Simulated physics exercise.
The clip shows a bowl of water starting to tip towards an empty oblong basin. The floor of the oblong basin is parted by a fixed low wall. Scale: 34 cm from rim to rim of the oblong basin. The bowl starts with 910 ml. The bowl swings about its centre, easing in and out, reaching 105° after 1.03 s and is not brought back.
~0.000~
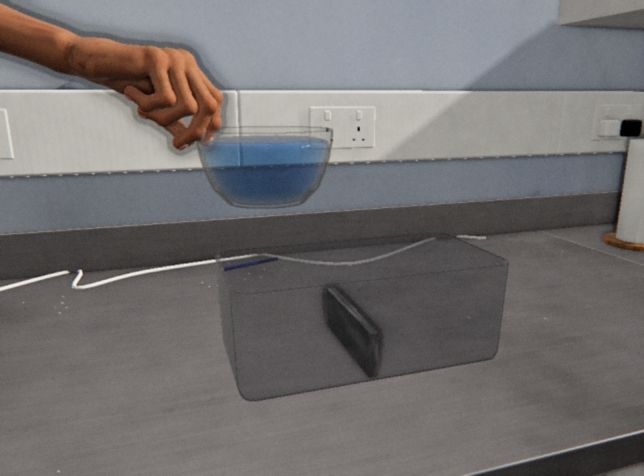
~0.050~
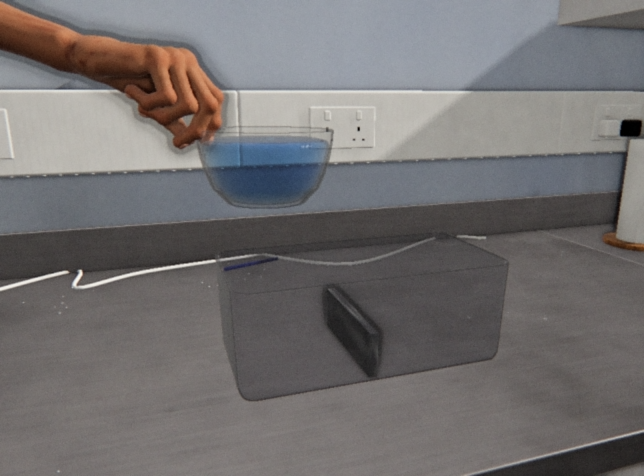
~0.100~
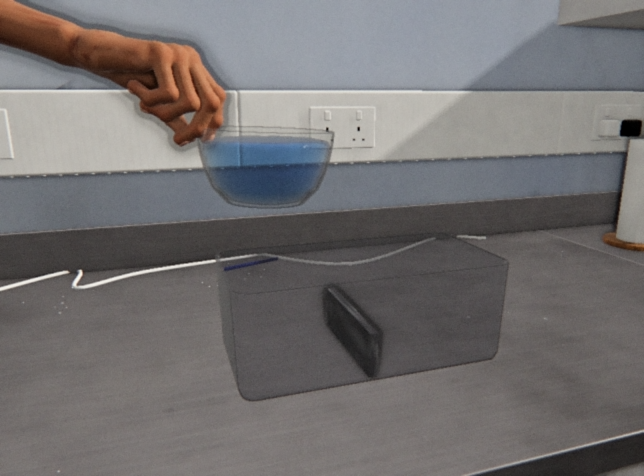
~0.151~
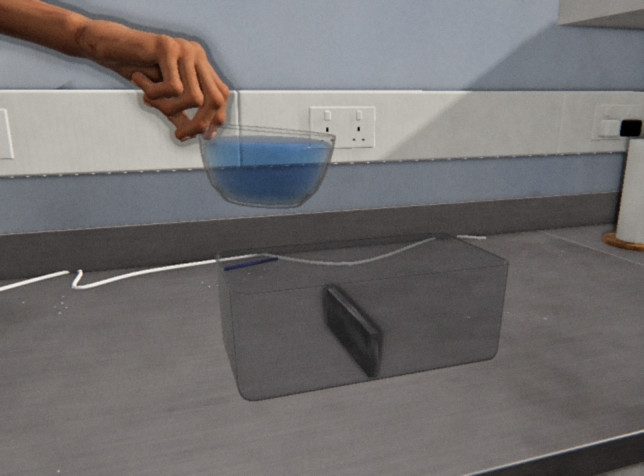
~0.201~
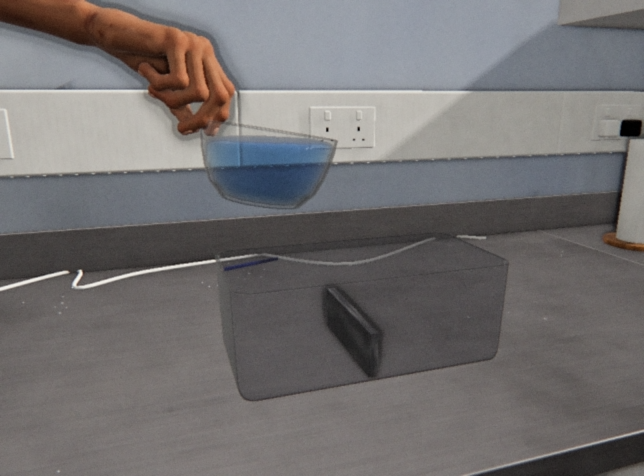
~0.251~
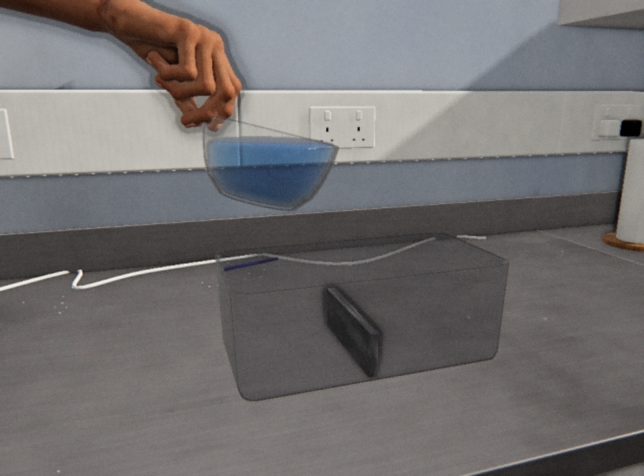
Hand tilting a clear bowl of blue liquid gradually to the right above a transparent oblong basin on a grey countertop.
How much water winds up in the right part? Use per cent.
The far part has some 81 per cent.
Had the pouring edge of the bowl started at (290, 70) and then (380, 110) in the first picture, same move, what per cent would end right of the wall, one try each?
In turn about 60 and 95 per cent.
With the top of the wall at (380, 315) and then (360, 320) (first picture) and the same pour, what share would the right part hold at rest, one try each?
First 50, then 70 per cent.
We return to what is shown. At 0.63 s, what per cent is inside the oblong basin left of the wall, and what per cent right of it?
Near 1 on the left, 22 on the right.
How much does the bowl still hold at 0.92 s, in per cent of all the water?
Some 4 per cent.
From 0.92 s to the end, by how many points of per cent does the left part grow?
Some 8 per cent.
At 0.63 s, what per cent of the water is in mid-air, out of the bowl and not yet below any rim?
About 32 per cent.
By 0.63 s the tilt is 71° and 44 per cent is still to pour, 1 is left of the wall and 22 right of it.
By 0.92 s the tilt is 102° and 4 per cent is still to pour, 11 is left of the wall and 80 right of it.
By 1.21 s the tilt is 105° and 0 per cent is still to pour, 19 is left of the wall and 81 right of it.
By 1.53 s the tilt is 105° and 0 per cent is still to pour, 19 is left of the wall and 81 right of it.
At rest 19 per cent lies left of the wall, 81 right of it and 0 outside.
